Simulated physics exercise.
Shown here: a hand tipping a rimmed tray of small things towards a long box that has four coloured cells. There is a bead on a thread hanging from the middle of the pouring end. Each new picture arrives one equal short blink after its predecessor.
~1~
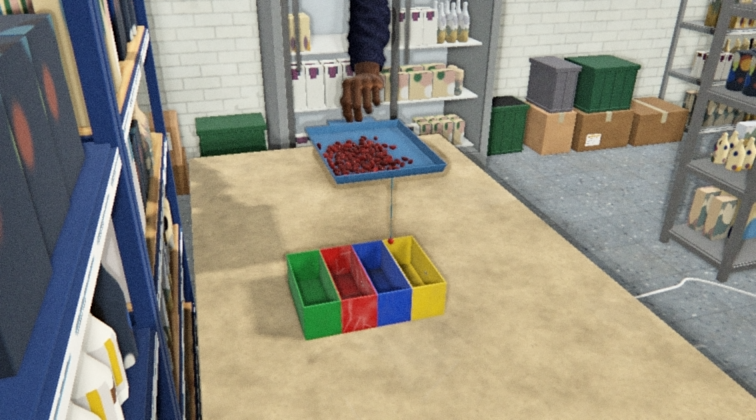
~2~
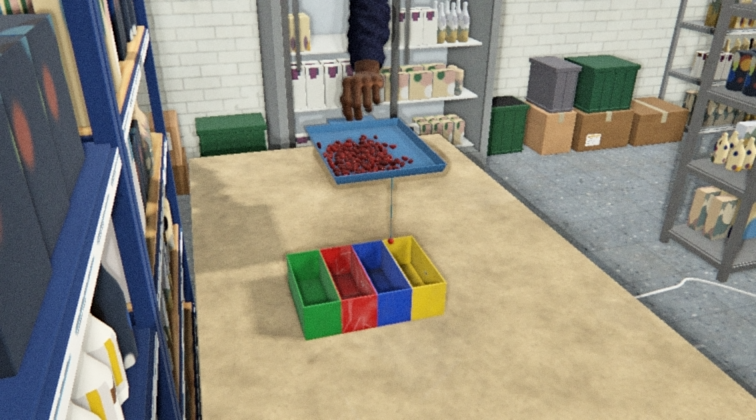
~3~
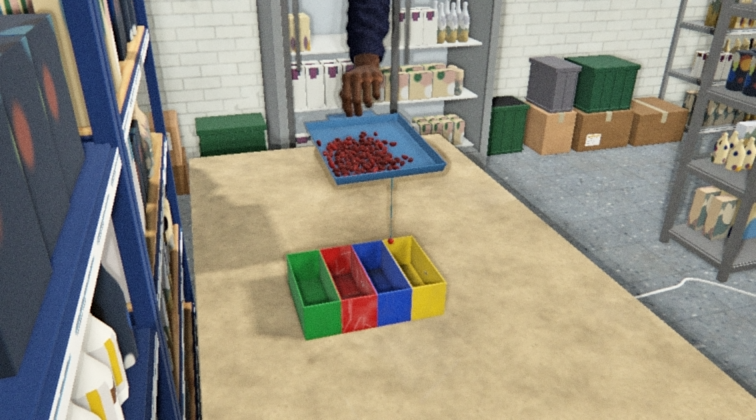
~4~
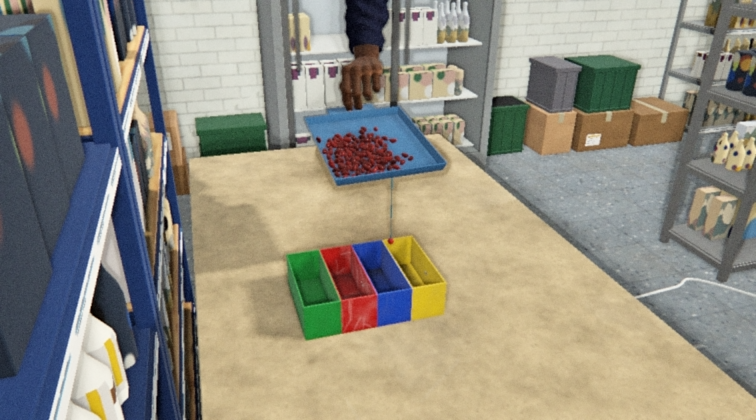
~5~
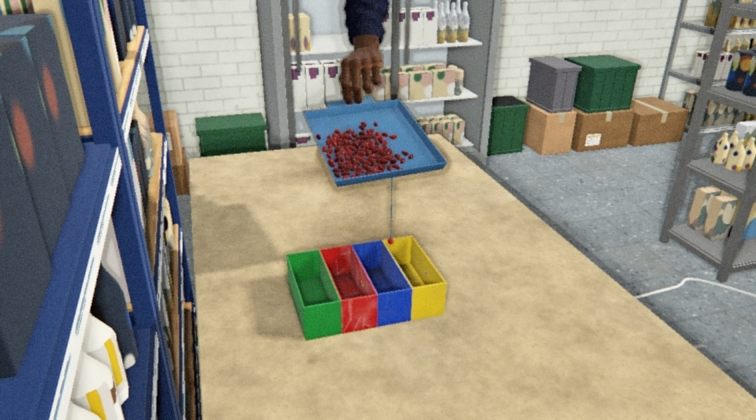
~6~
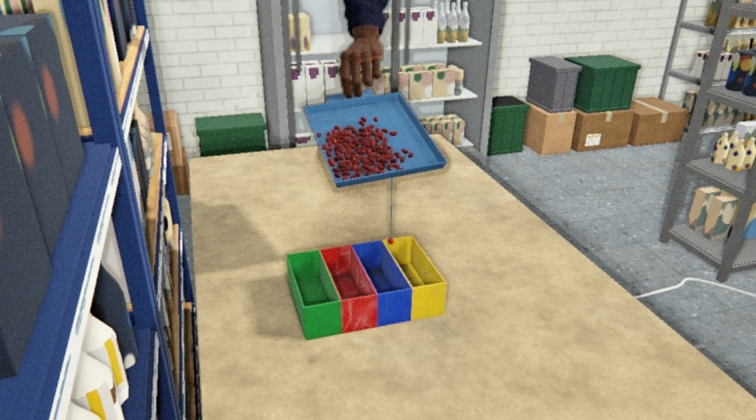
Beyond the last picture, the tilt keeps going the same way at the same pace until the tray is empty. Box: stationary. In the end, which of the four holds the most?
The red cell holds the most.
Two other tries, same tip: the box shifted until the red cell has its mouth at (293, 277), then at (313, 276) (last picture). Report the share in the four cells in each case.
In turn about 80 and about 90 percent.
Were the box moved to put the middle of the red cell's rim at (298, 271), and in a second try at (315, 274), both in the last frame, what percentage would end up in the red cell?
In order, 0 % and 10 %.
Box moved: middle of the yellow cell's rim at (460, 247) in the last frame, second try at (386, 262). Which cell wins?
That green cell, and then the blue one.
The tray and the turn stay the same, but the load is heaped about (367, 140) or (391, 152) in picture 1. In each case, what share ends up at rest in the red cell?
Estimate: 60 % first, 40 % second.
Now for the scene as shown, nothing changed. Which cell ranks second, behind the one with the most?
Next after the leader comes the blue one.
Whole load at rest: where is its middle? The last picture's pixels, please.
Last view, resting centre - approx. (355, 299).
Soon after the last picture, tray tipped steeply; nearly all on the tray; a stray few falling or outside the box.
A little later, tray tipped right over; a small part on the tray; about a third in the red cell; a small part in the blue cell; a small part in the green cell; a stray few in the yellow cell; about a quarter falling or outside the box.
Later still, tray tipped past a quarter turn; about two thirds in the red cell; about a quarter in the blue cell; a small part in the yellow cell; a small part in the green cell.
At rest, tray tipped past a quarter turn; about two thirds in the red cell; about a quarter in the blue cell; a small part in the yellow cell; a small part in the green cell.
